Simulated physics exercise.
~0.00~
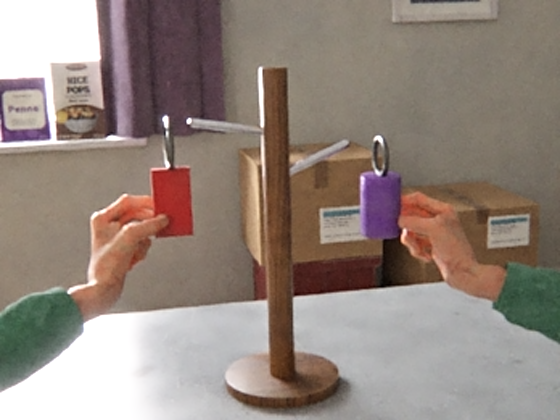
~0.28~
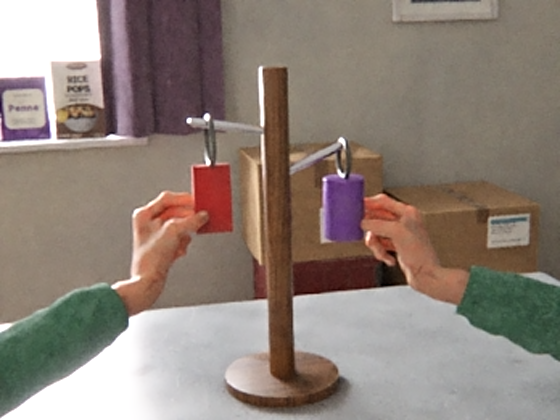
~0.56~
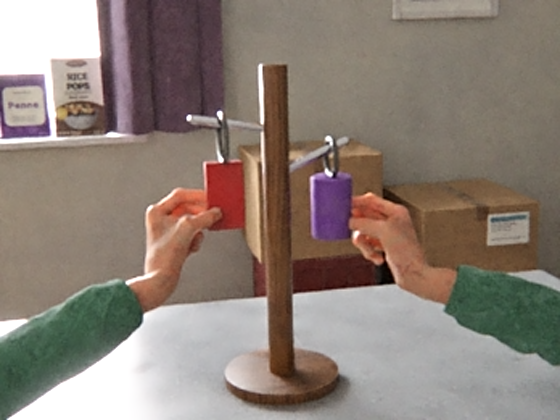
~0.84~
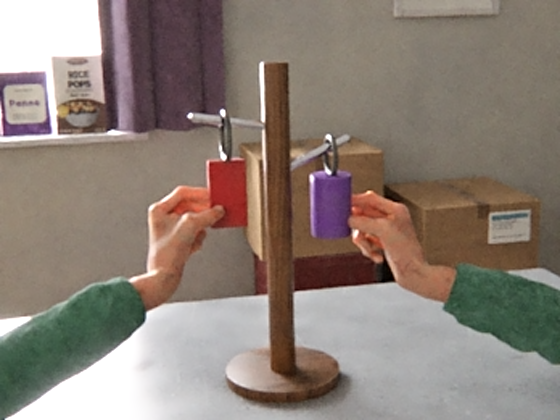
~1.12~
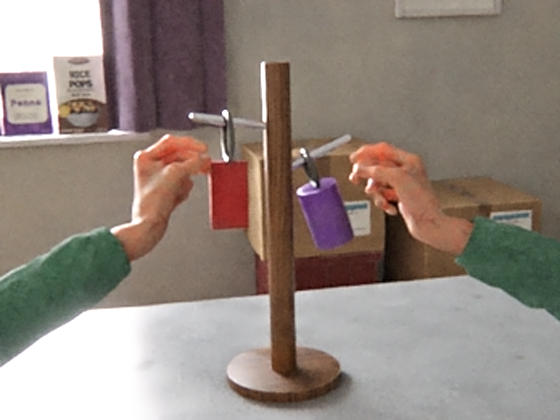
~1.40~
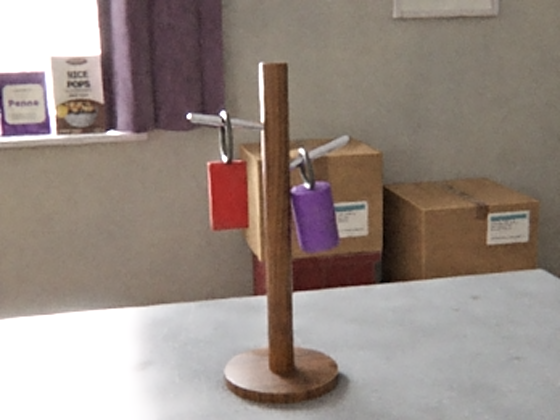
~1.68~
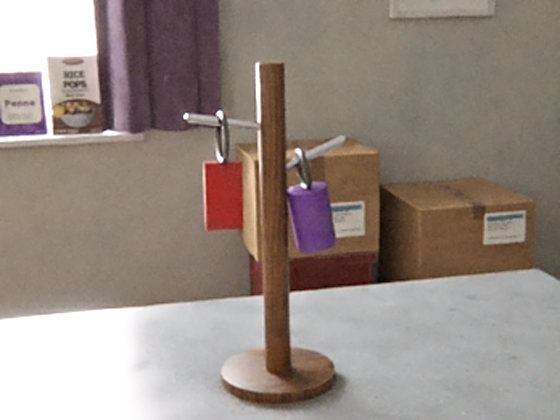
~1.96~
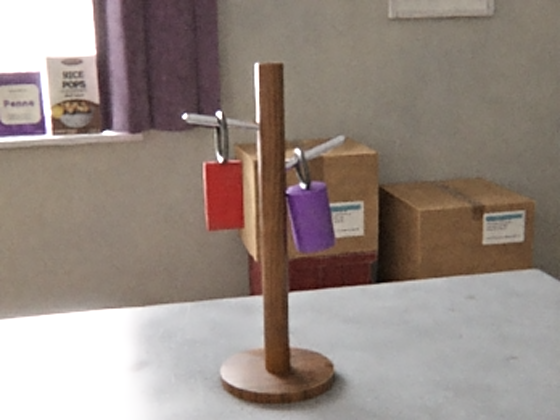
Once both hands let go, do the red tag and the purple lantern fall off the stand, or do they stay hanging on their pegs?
They both stay hanging on their pegs. The purple lantern tilts a little, but neither one drops.
